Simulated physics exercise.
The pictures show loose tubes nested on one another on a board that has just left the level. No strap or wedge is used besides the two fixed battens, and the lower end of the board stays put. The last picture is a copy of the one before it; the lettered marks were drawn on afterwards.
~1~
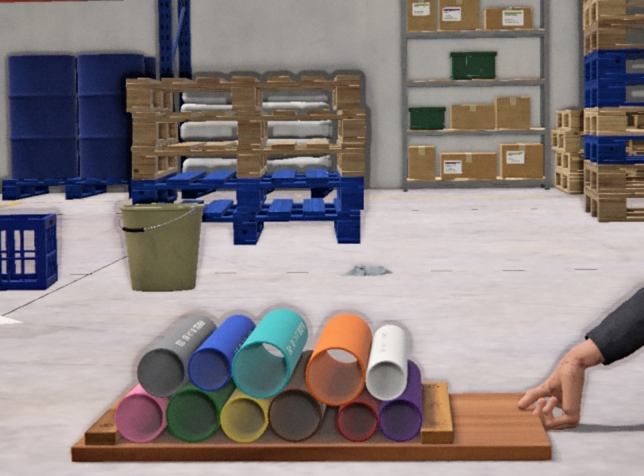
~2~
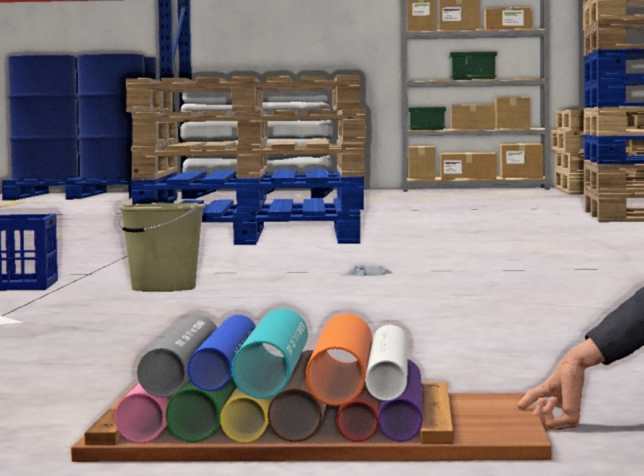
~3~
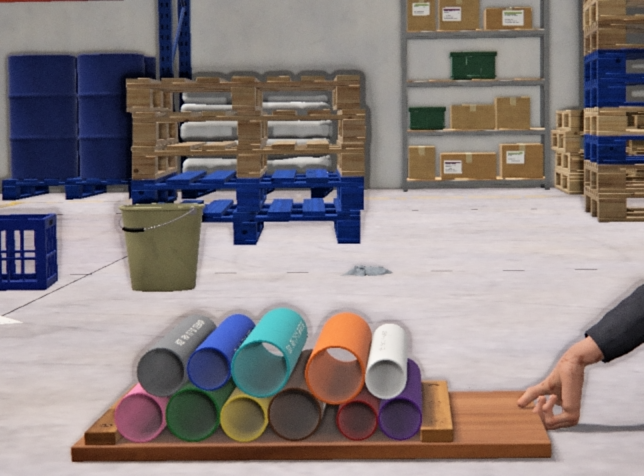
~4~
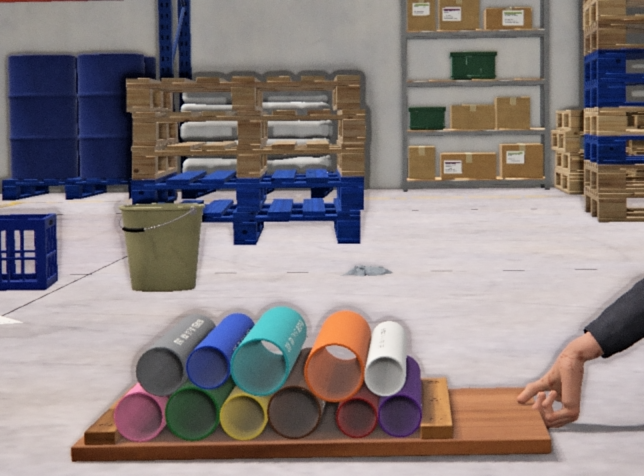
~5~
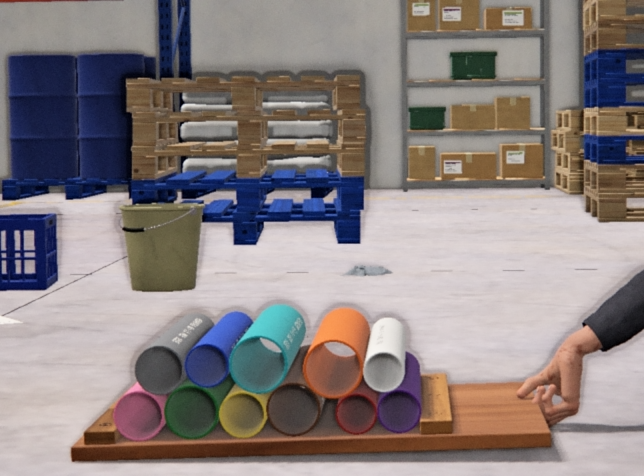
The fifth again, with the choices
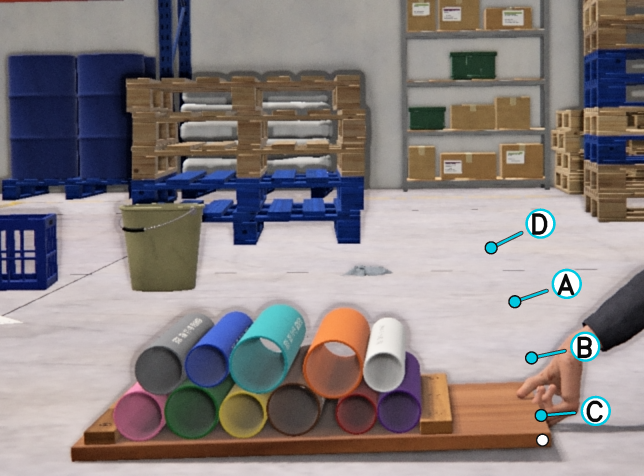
At first, colourful tubes lie stacked in two rows on a wooden board on a warehouse floor, with a hand at its right end. The hand then raises that end very slightly, and the upper tubes turn a little and shift barely leftward, the stack staying nested together.
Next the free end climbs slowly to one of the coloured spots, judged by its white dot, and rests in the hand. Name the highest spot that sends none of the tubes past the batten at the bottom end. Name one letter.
Mark A is as high as it can go.
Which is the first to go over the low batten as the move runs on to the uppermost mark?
The grey one.
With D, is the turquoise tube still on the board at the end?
No, with D.
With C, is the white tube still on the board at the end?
Yes.
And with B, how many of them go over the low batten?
At B the number is none.
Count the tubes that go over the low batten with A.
At A the number is none.
On the marked copy, A at (515, 302); B at (531, 358); C at (541, 415); D at (491, 248); the white dot at (543, 440).
Taking A. A third of the way, board at 14°.
Two thirds of the way, board at 19°.
When it is over, board at 19°, none over the low batten.
As for the rest, B none over the low batten; C none over the low batten; D five over the low batten.
